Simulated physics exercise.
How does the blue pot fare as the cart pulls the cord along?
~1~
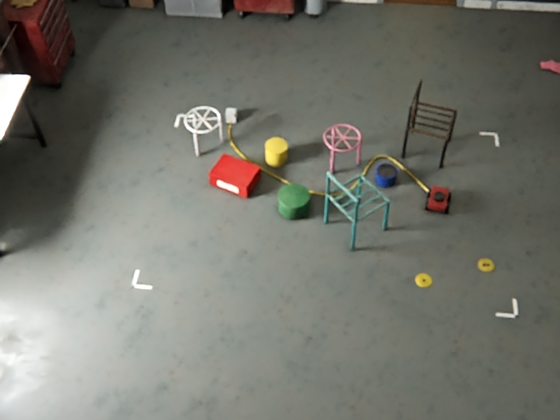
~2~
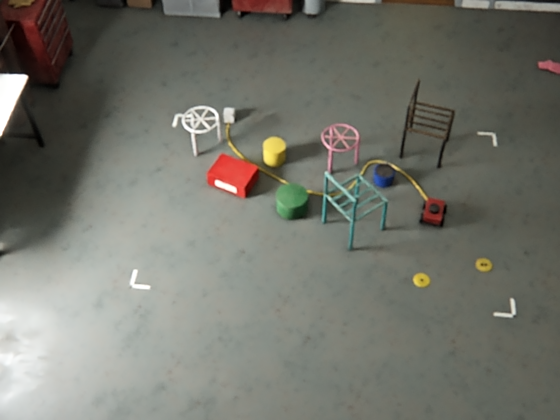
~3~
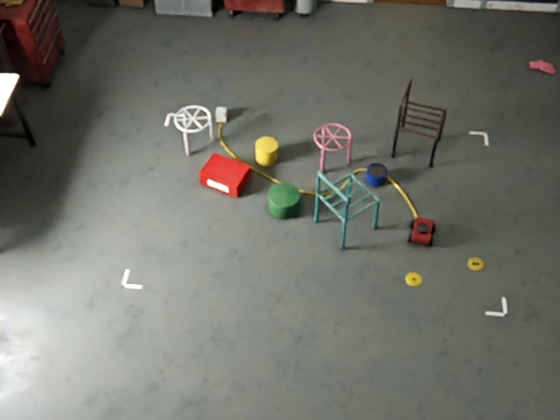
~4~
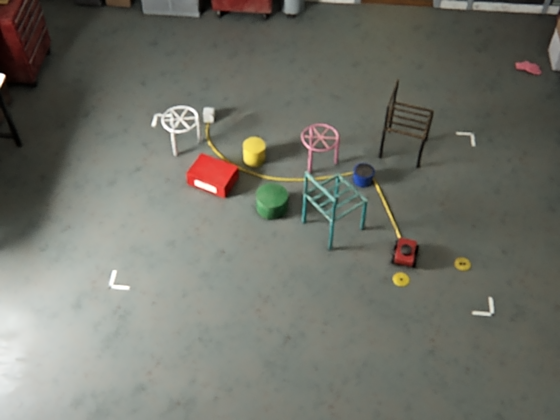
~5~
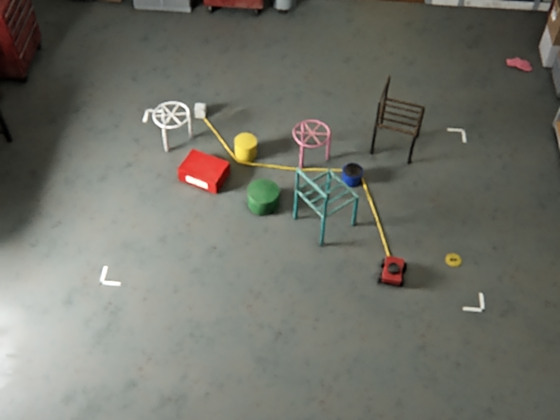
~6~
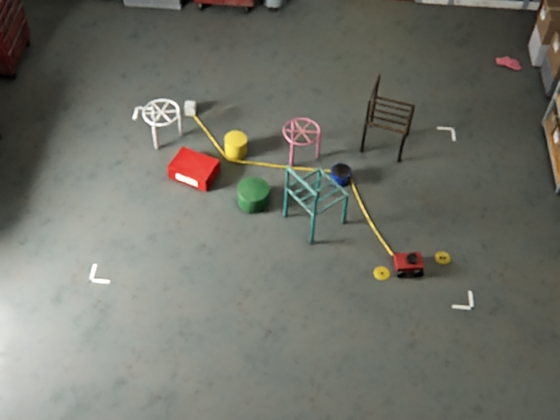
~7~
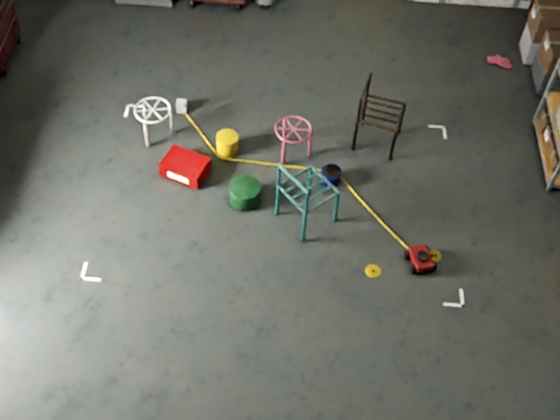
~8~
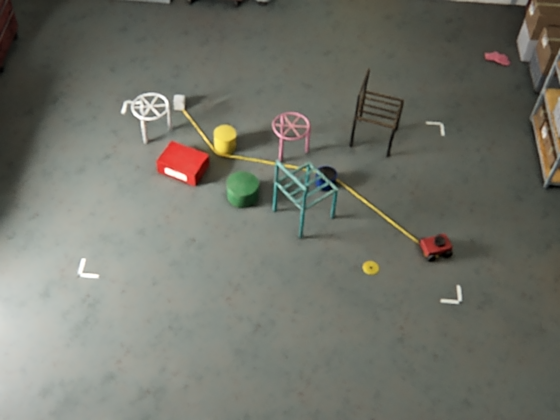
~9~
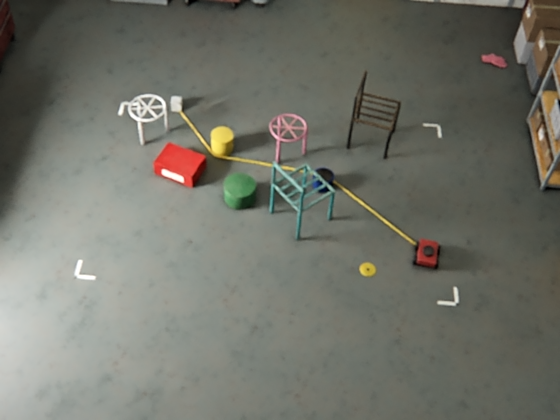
It does not keep its place. The tightening cord shifts it a little to the left, and it ends up partly behind the teal chair.
